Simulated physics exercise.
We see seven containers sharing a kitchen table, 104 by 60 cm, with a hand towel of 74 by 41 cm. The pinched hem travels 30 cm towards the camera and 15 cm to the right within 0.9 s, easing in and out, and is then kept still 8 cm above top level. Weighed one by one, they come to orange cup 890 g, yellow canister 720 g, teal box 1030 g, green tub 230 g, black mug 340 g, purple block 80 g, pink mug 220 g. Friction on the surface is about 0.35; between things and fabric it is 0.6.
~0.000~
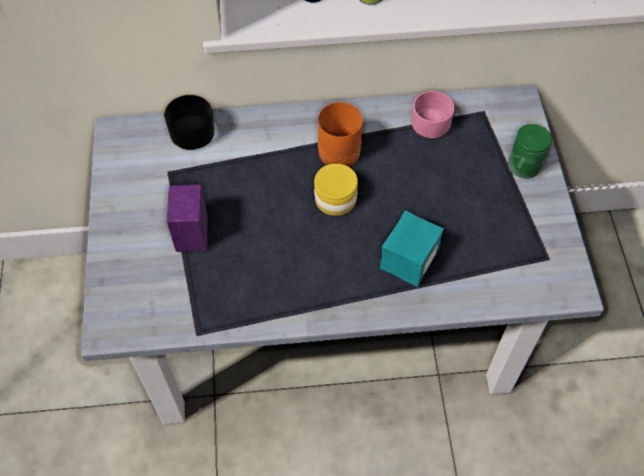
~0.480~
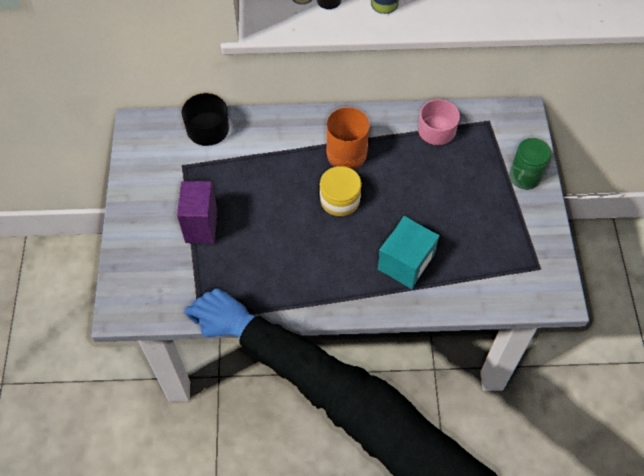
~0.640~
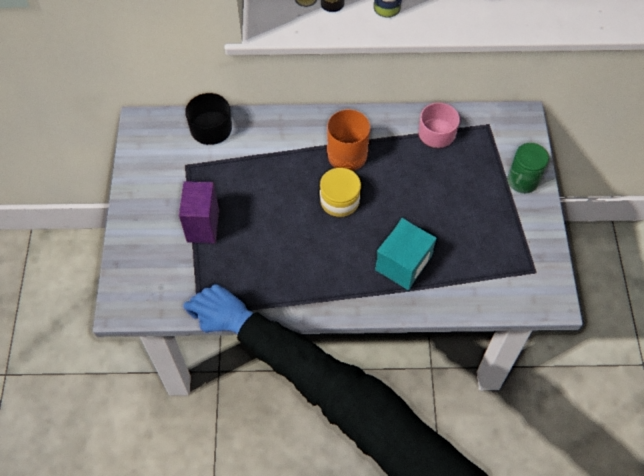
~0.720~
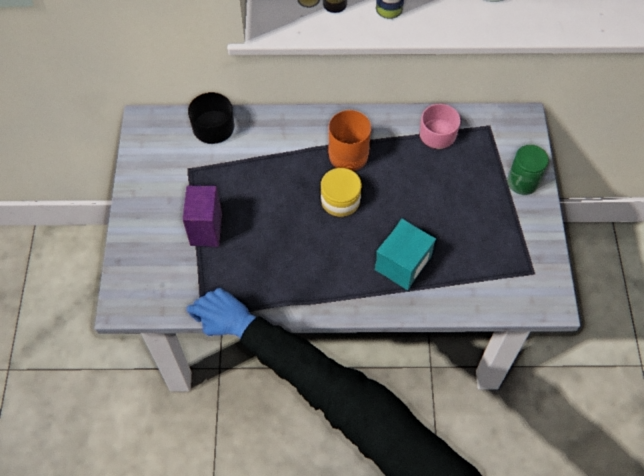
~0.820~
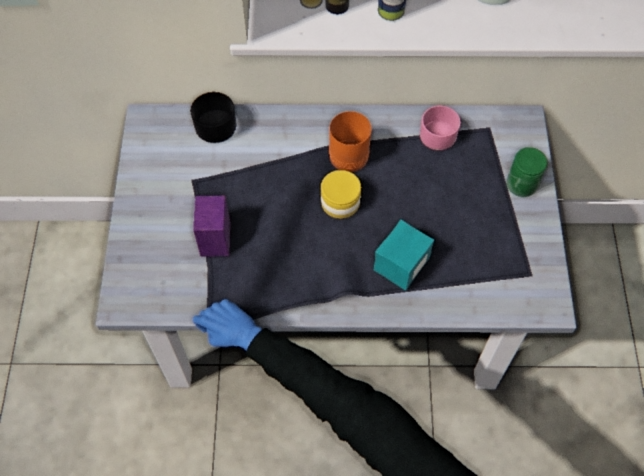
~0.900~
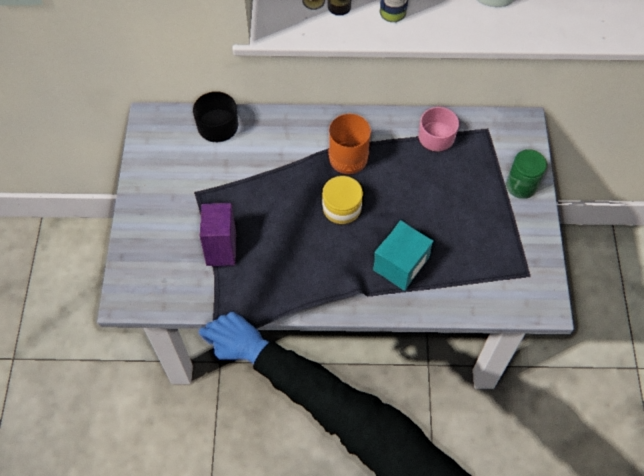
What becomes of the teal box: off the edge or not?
Outcome: Still on it.
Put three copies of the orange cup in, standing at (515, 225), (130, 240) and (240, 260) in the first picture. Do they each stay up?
Taking them one by one: Is left on top, then is left on top, then is lost.
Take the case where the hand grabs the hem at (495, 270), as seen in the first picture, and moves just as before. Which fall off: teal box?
Then the teal box leaves the top.
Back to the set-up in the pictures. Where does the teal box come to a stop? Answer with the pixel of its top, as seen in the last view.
End position in the last picture: Approx. (397, 285).
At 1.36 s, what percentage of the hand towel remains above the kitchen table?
Share within the edges: Approx. 75 %.
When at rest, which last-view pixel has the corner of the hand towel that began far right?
It settles at roughly (404, 142).
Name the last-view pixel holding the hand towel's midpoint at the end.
The middle ends up near pixel (337, 285).
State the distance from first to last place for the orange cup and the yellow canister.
Orange cup: 25 cm; yellow canister: 25 cm.
After 1.1 s, 90 % of the hand towel is still over the top; purple block 16 cm off its start, yellow canister 8 cm off its start, orange cup 6 cm off its start.
After 1.2 s, 85 % of the hand towel is still over the top; teal box 3 cm off its start, purple block 26 cm off its start, yellow canister 15 cm off its start.
After 1.4 s, 75 % of the hand towel is still over the top; teal box 7 cm off its start at (398, 275), purple block 37 cm off its start at (207, 374), yellow canister 21 cm off its start at (320, 267).
After 1.5 s, 70 % of the hand towel is still over the top; teal box 9 cm off its start, purple block over the edge, yellow canister 25 cm off its start.
After 3.1 s, 70 % of the hand towel is still over the top; teal box 9 cm off its start at (397, 285), purple block over the edge, yellow canister 27 cm off its start at (302, 287), orange cup 25 cm off its start at (294, 207).
